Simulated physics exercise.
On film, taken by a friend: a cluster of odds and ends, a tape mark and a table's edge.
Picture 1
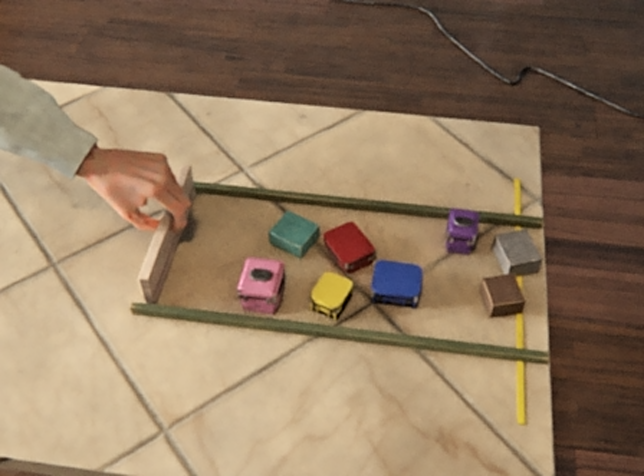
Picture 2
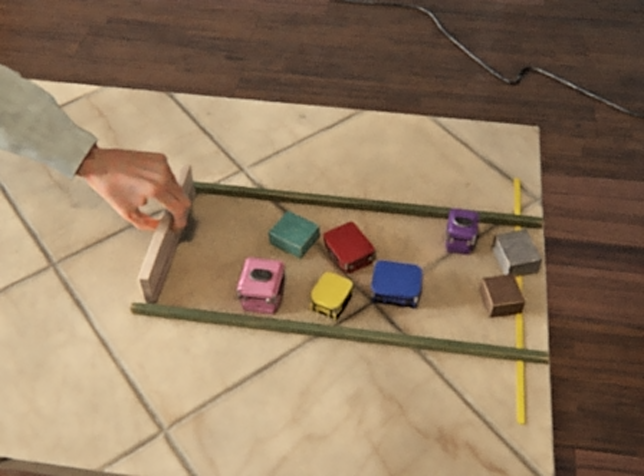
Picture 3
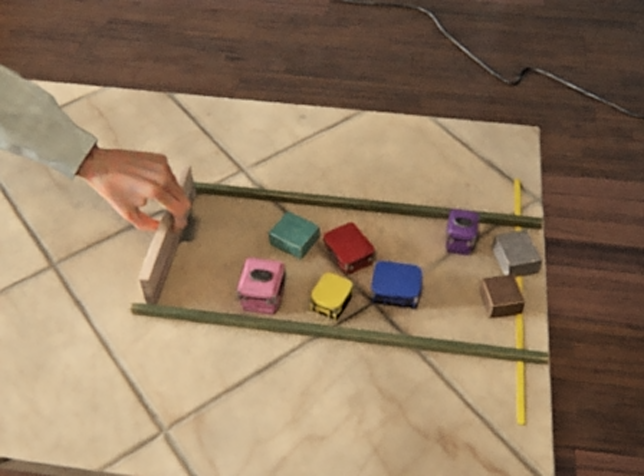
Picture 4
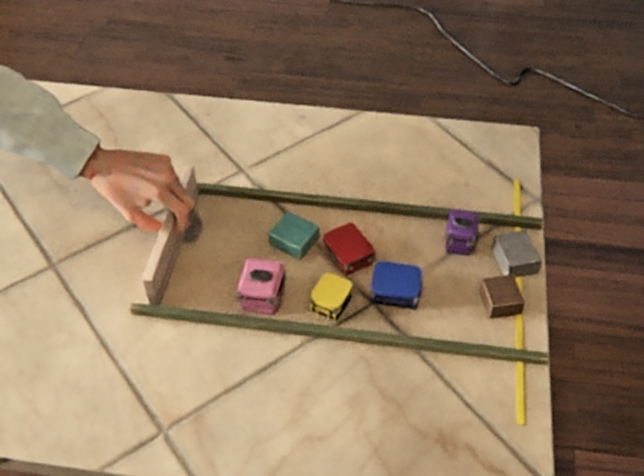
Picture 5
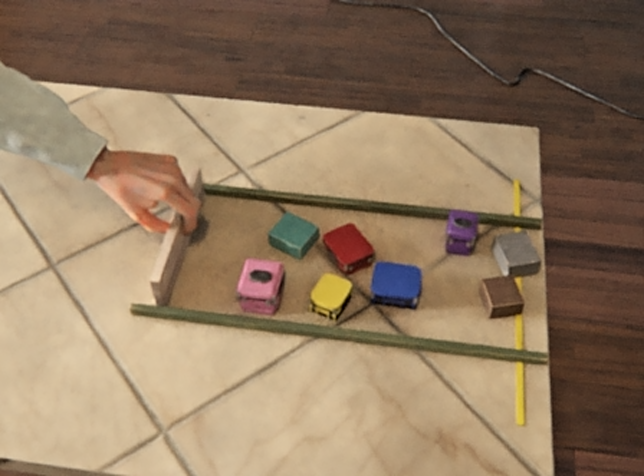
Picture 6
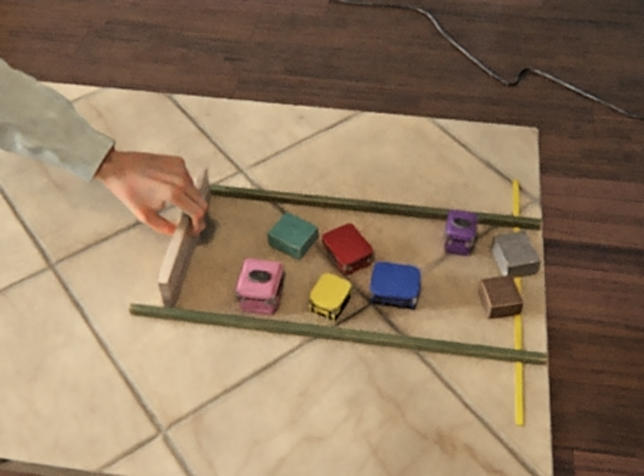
A hand slides a upright board slightly right between two rails while the blocks stay still.
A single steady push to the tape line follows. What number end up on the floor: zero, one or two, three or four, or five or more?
Dropped off the end are no fewer than five.
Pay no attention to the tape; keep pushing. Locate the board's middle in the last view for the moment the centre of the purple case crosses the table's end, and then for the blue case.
The middle is at (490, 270) when it's the purple case, and at (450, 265) when it's the blue case.
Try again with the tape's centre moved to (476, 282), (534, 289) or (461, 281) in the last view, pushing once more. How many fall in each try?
It would be 3, then 8, then 3.
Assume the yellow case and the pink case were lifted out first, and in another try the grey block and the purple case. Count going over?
I'd say 4 the first time and 4 the second time.
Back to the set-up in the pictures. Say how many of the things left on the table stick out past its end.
Counting them gives 2.
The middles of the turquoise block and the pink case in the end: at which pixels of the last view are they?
In the last picture, roughly (538, 256) and (541, 319).
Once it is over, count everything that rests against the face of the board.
At rest, 2 are in contact.
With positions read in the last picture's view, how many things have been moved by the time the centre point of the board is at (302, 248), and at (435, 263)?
The number moved is 4 and then 8.
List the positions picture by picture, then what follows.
The first frame shows grey block (517, 253); brown block (502, 295); purple case (461, 231); board (169, 233); tape (519, 286).
The second frame shows brown block (502, 295); board (169, 233).
The third frame shows purple case (461, 231); blue case (396, 285).
The fourth frame shows grey block (516, 254); red case (348, 249).
The fifth frame shows brown block (501, 296); yellow case (331, 297).
The sixth frame shows grey block (515, 254); brown block (500, 297); purple case (460, 232); board (187, 236); tape (517, 287).
Early on, none off yet; grey block at rest near (515, 254); brown block at rest near (500, 297); purple case at rest near (460, 232).
A while later, none off yet; grey block at rest near (525, 254); brown block travelled about its own width near (548, 301); purple case travelled about its own width near (490, 230).
Finally, the number that fall off is five or more; lost, yellow case, red case, blue case, purple case, brown block and grey block.
